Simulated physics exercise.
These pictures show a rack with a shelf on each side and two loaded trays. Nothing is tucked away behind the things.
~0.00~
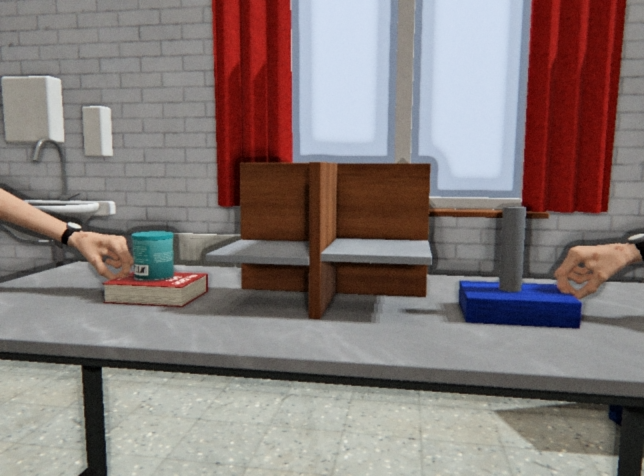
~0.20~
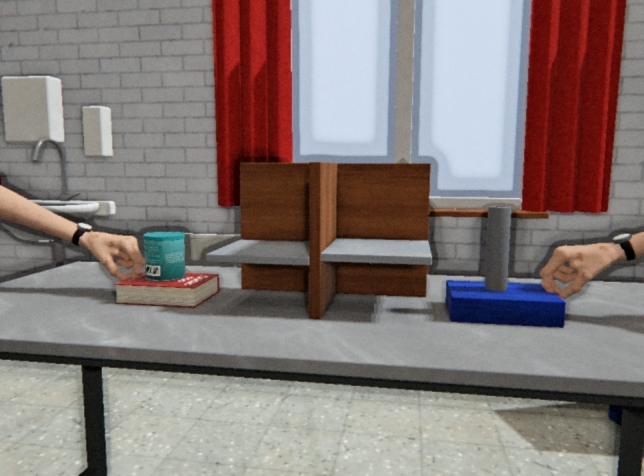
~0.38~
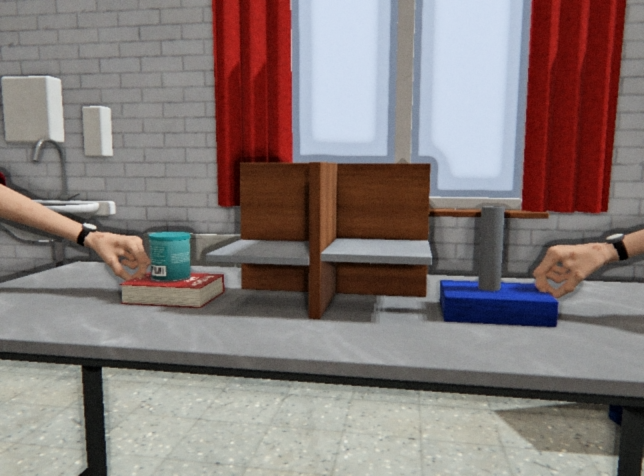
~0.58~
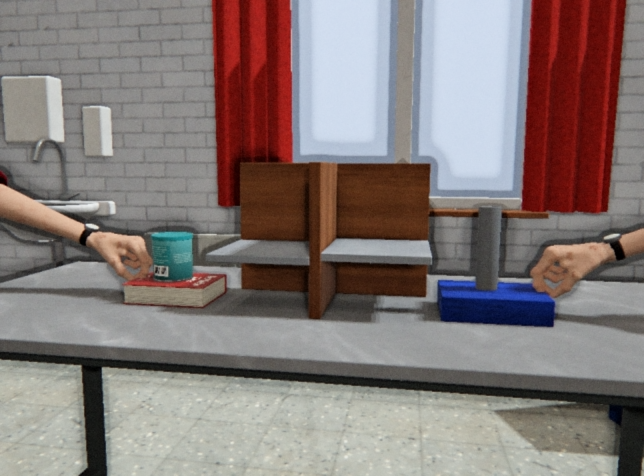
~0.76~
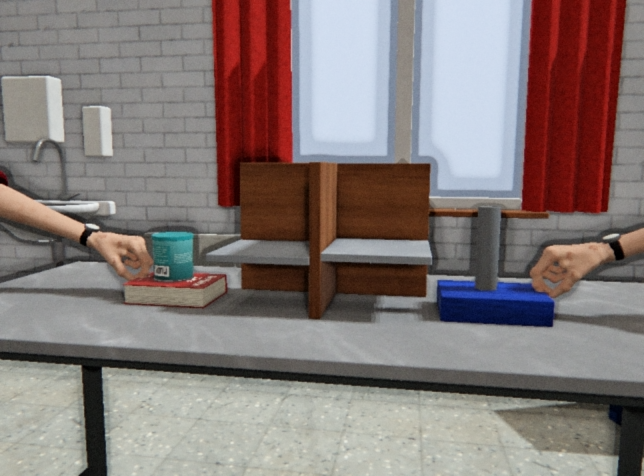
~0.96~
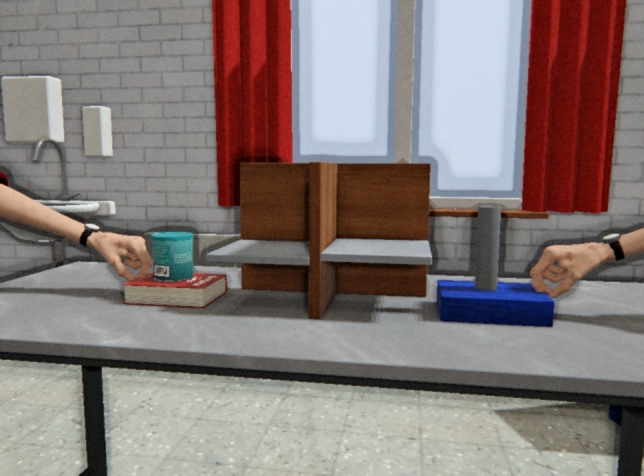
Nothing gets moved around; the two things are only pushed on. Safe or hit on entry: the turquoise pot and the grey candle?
Turquoise pot - hit. Grey candle - hit.
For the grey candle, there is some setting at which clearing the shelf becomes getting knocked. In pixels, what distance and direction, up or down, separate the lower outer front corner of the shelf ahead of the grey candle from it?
It takes a move of about 56 pixels upwards.
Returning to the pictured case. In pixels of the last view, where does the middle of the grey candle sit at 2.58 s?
I'd put its middle at about (467, 267).
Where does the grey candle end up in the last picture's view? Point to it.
About (474, 291).
By 2.58 s, turquoise pot pushed back on its carrier near (205, 258); grey candle tilted by 74° near (467, 267).
When it is over (3.9 s), the turquoise pot gets scraped off its spot, near (172, 279); the grey candle gets scraped off its spot, near (474, 291).
